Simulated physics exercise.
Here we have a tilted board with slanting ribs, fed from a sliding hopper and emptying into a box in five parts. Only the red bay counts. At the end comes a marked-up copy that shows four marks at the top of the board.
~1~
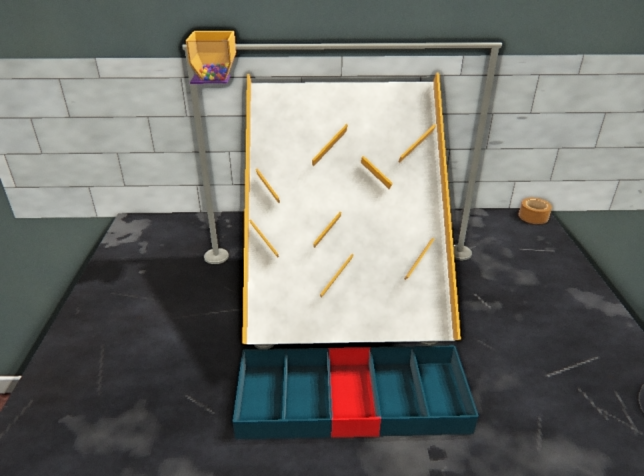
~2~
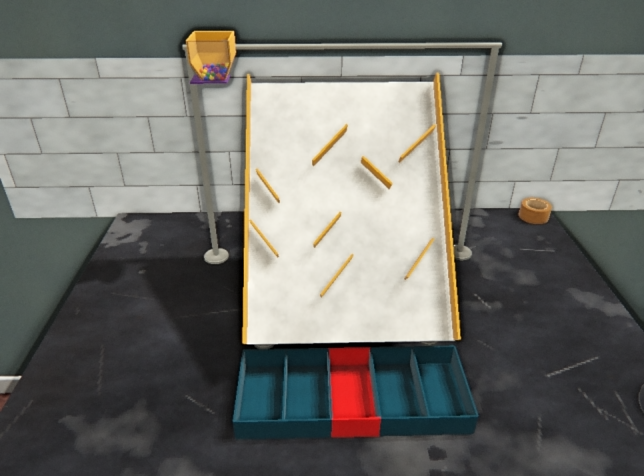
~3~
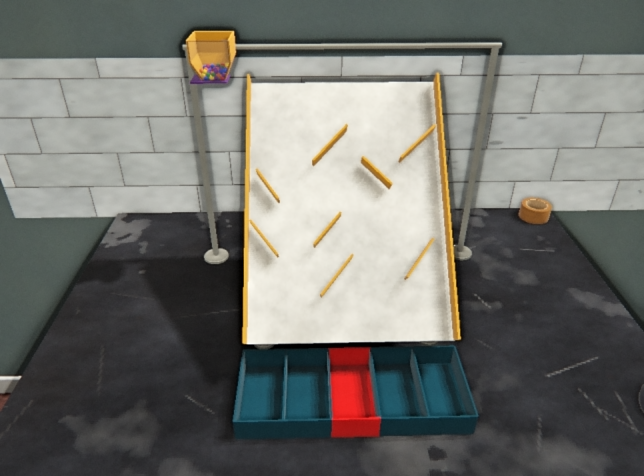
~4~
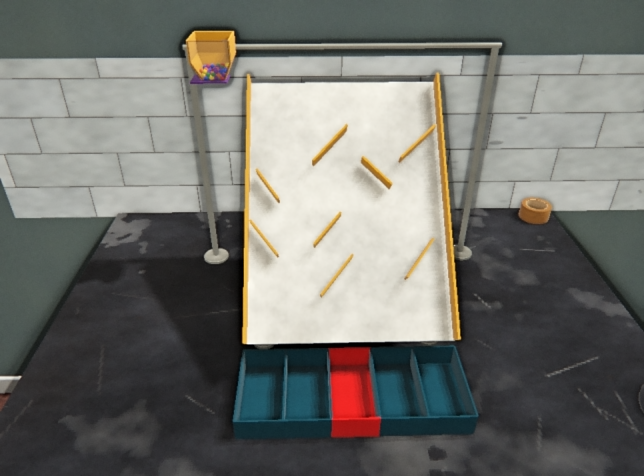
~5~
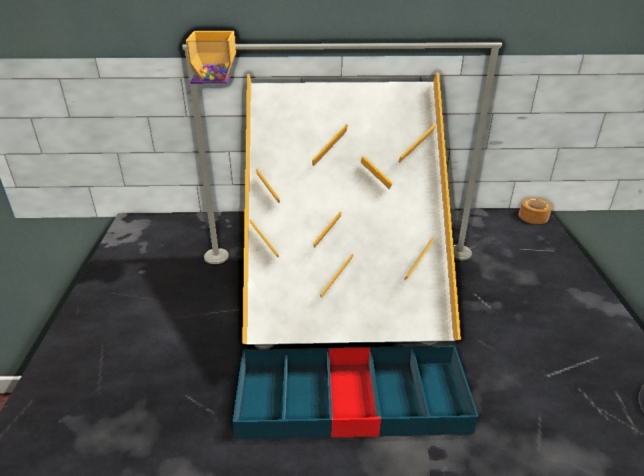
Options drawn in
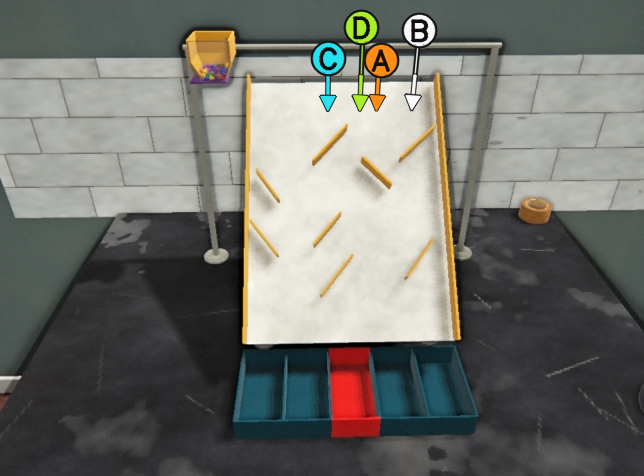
A tilted white board with slanting ribs stands above a box with one red bay, motionless.
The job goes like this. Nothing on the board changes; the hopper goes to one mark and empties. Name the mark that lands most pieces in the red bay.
B.
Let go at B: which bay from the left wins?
It is the third one.
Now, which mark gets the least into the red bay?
C.
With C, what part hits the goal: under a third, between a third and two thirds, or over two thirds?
It is under a third.
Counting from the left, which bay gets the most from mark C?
The second from the left.
On the marked copy, mark A meets the board at (376, 105); mark B meets the board at (412, 104); mark C meets the board at (327, 105); mark D meets the board at (359, 105).
With A, about a third in the red bay, about half in other bays, about a quarter outside the box.
With B, about half in the red bay, about a quarter in other bays, about a quarter outside the box.
With C, a small part in the red bay, about two thirds in other bays, about a quarter outside the box.
With D, about a quarter in the red bay, about half in other bays, about a quarter outside the box.
